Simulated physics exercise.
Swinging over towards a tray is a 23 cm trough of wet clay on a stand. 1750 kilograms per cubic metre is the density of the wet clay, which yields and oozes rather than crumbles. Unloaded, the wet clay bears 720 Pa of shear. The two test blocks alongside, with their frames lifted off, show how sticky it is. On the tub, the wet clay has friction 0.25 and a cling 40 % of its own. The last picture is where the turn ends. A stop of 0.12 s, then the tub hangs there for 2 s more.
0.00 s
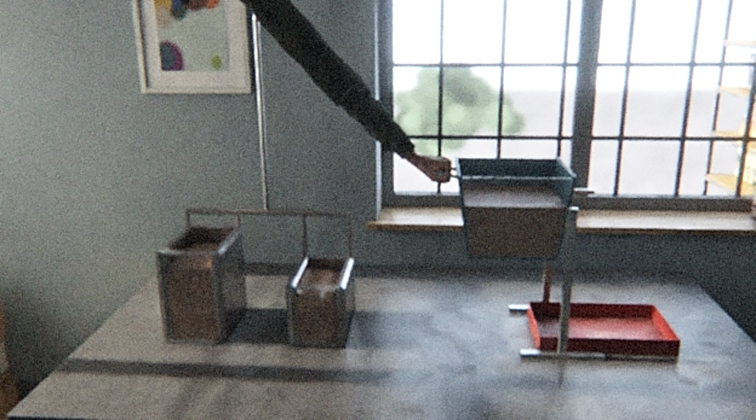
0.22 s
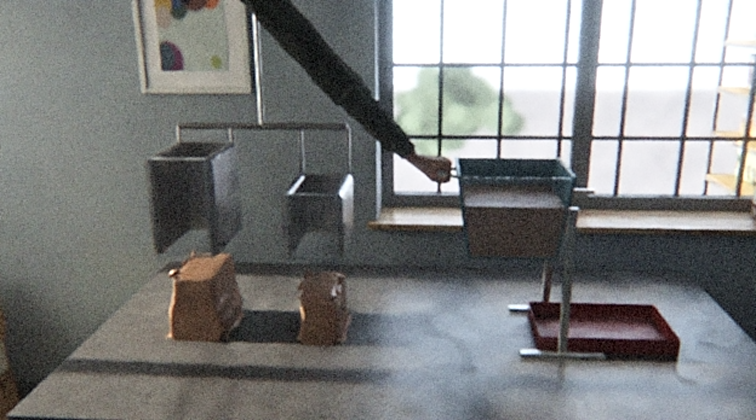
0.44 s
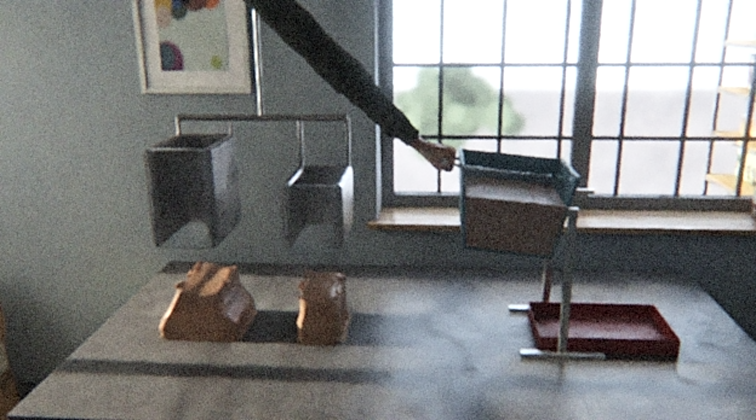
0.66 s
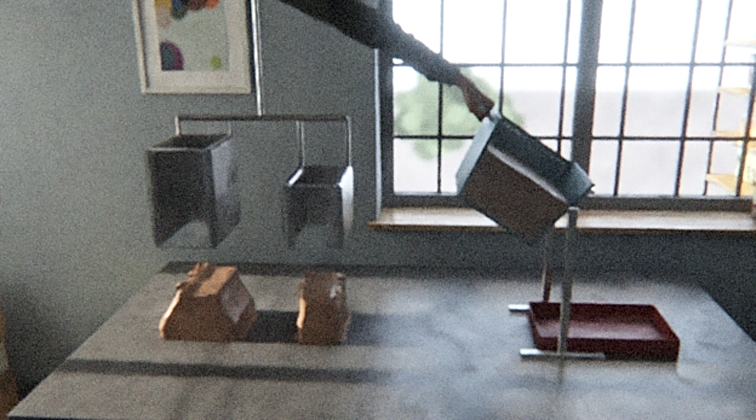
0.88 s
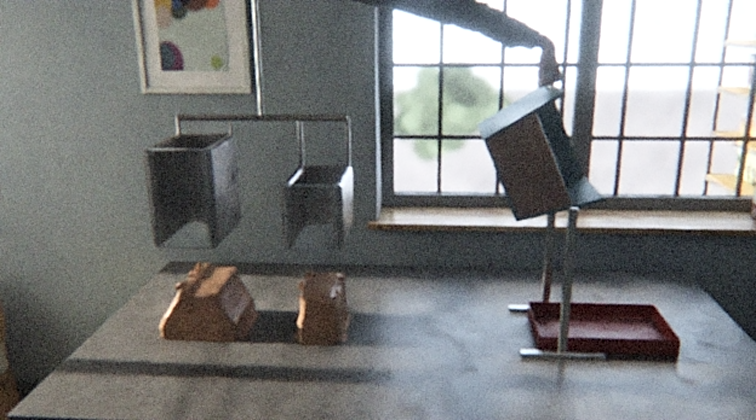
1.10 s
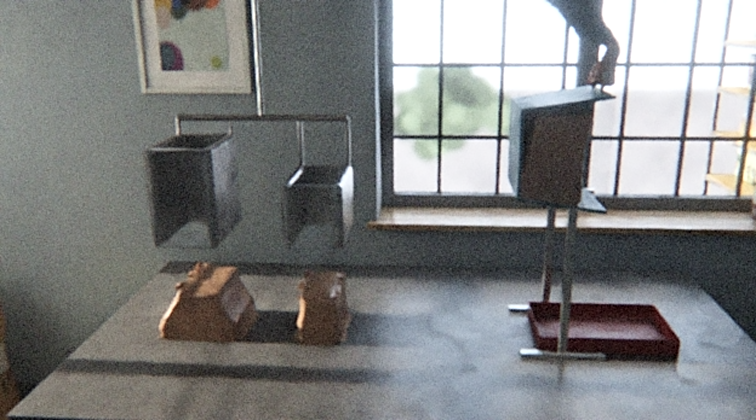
A grey-walled room with a barred window is seen from a still, slightly raised view facing a grey table. Two metal boxes enclose brown clay blocks on the left, and a blue-grey trough of clay stands over a red tray on the right. The boxes lift, the left block slumps while the smaller one barely changes, then a dark-sleeved arm swings the trough rightward onto its side, with no clay seen leaving it.
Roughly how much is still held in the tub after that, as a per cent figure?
The amount still held in the tub is about 50 per cent.
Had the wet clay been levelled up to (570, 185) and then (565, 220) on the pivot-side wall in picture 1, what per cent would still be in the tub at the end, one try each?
About 40 % and then about 60 %.
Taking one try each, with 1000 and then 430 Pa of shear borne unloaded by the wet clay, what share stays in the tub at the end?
In turn about 40 %, 40 %.
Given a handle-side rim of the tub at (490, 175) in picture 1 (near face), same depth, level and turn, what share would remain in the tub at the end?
The tub would end up holding some 100 % of it.
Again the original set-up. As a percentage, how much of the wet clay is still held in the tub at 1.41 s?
Around 60 per cent.
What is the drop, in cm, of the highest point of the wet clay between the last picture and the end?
13 cm.
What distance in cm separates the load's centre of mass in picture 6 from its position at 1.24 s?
Around 6 centimetres.
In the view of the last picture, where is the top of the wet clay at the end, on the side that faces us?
Looking at the last picture, I'd put it at about (544, 164).
After 1.24 s, the tub is at 90 degrees and holds 99 %.
After 1.41 s, the tub is at 90 degrees and holds 62 %.
After 1.58 s, the tub is at 90 degrees and holds 50 %.
After 1.75 s, the tub is at 90 degrees and holds 50 %.
After 3.10 s, the tub is at 90 degrees and holds 50 %.
